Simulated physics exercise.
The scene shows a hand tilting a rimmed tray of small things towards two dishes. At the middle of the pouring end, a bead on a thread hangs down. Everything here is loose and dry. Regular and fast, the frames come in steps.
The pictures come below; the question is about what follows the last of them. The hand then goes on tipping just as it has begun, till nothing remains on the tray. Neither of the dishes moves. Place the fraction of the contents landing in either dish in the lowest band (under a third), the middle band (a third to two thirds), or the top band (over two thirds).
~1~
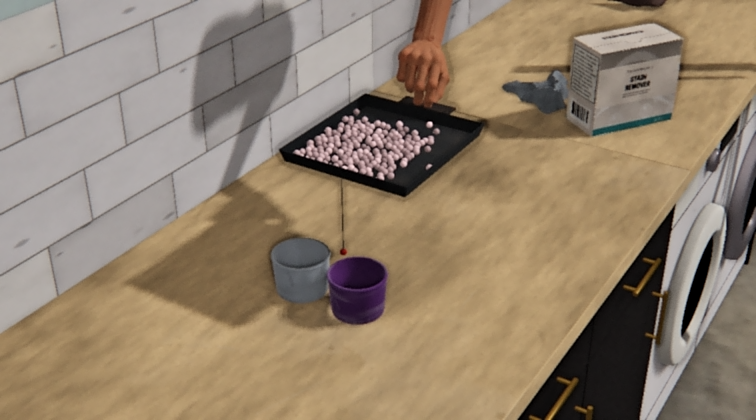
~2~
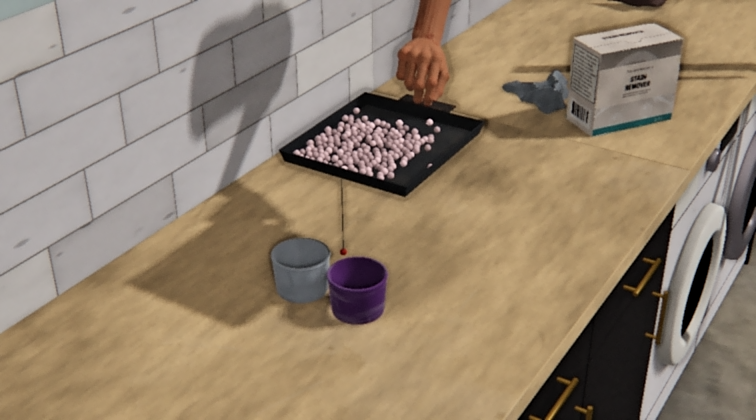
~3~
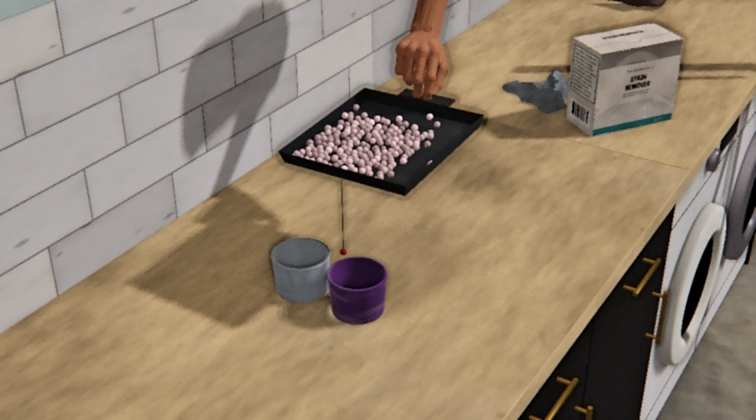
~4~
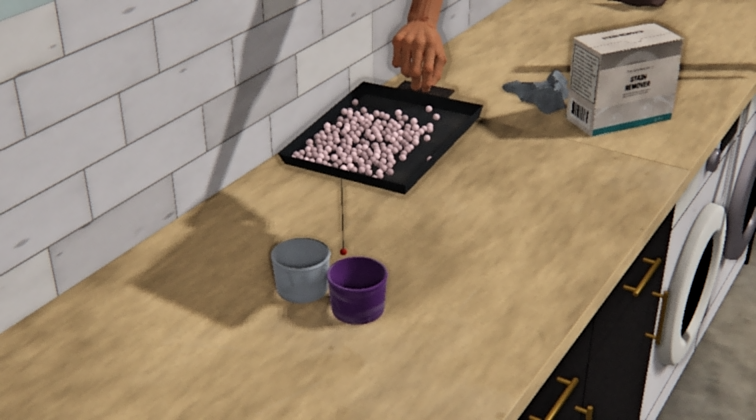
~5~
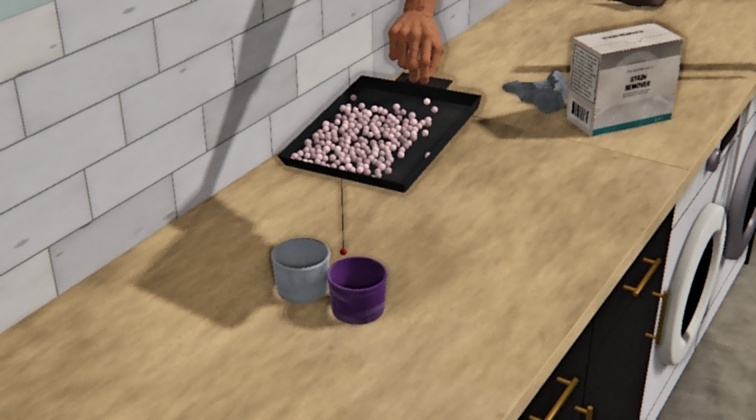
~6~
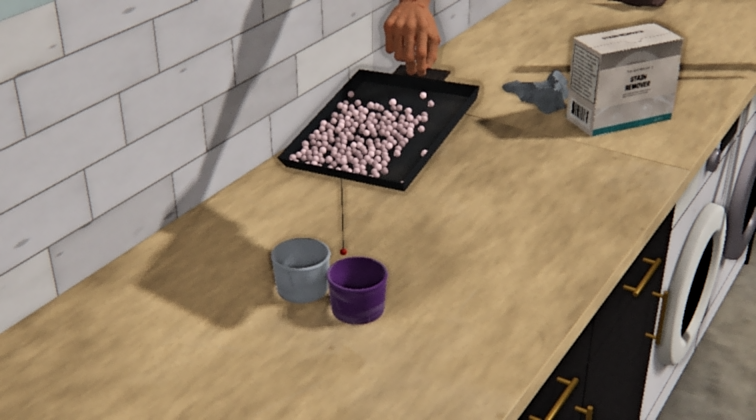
It goes in the middle band.
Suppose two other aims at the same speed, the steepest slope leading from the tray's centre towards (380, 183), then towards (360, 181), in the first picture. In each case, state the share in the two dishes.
I'd expect around 10 in a hundred first and around 20 in a hundred second.
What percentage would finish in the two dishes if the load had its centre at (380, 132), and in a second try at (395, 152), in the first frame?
You'd get near 60 percent first and near 60 percent next.
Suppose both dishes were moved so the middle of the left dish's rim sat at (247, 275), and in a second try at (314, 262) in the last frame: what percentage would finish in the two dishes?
I'd expect some 0 percent, and then some 30 percent.
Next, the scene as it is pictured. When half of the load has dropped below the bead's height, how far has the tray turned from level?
Approx. reading: About 85°.
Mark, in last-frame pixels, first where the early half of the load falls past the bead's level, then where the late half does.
(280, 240) first, (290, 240) later.
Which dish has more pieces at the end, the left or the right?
It's the dish to the left that ends up fuller.
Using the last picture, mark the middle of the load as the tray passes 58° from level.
Roughly at (317, 156).
Shortly afterwards, tray tipped steeply; all but a few on the tray; only a few in the left dish; only a few outside both; only a few in the air.
Next, tray tipped right over; a little on the tray; only a few in the right dish; near half in the left dish; near a third outside both; a little in the air.
Some moments later, tray tipped past a quarter turn; only a few in the right dish; near half in the left dish; near half outside both.
In the end, tray tipped past a quarter turn; only a few in the right dish; near half in the left dish; near half outside both.
